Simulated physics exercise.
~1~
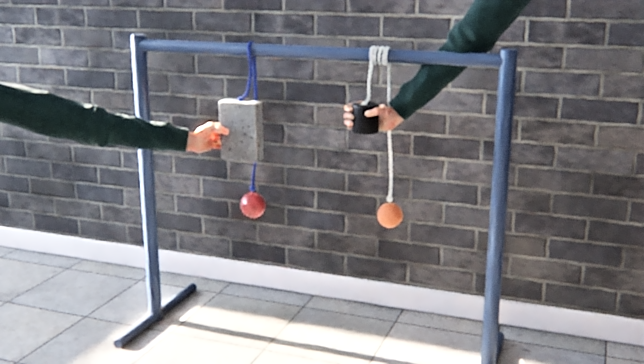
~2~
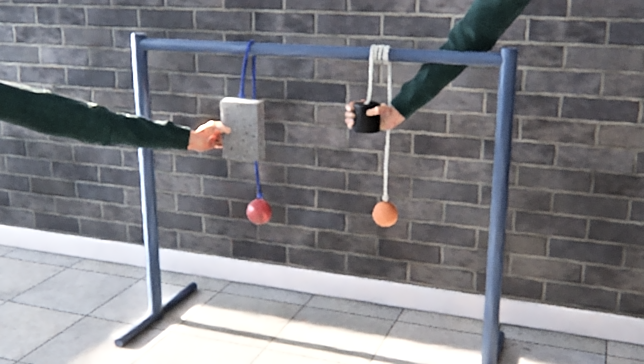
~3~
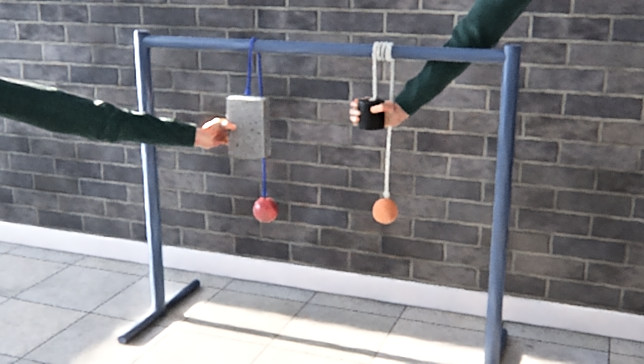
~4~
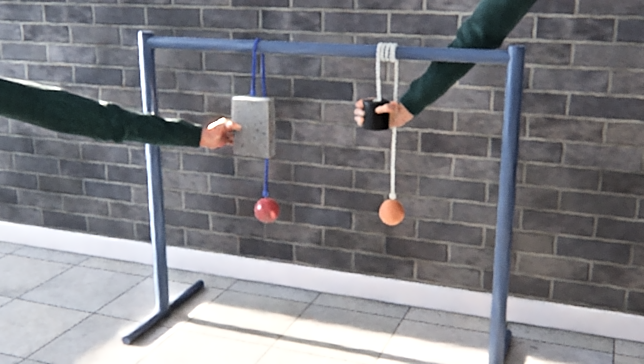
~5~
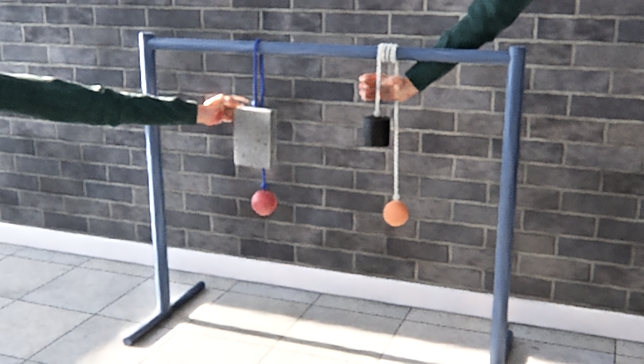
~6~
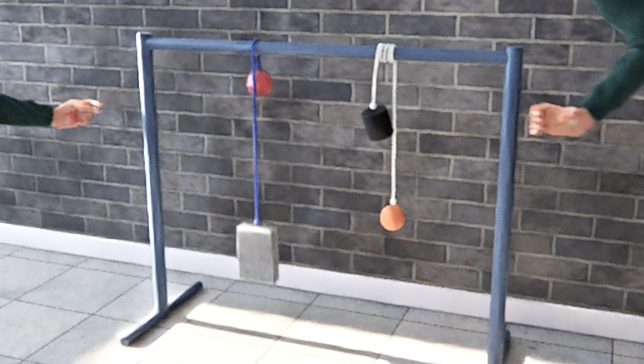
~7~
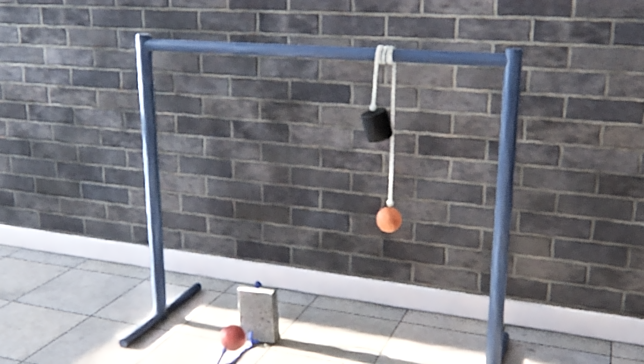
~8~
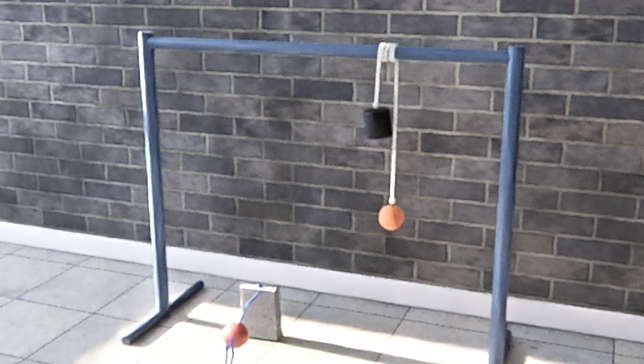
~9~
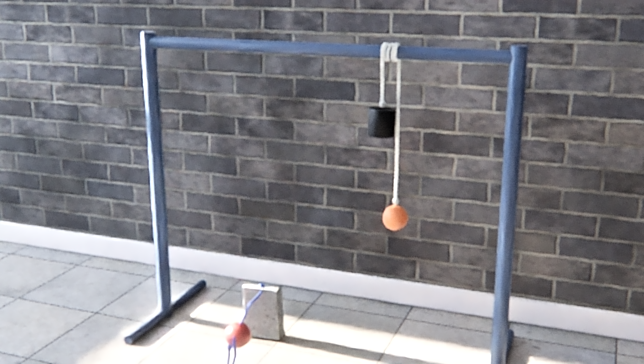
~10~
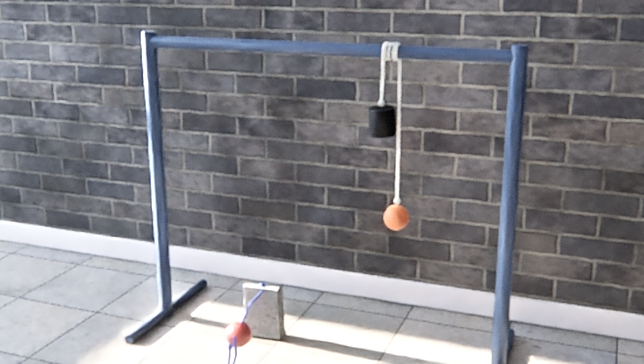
In front of a dark brick wall, two hands held a grey block and a black cylinder on cords looped over a blue rail, then let go. The block dropped to the floor with its red ball, while the cylinder stayed hanging beside an orange ball.
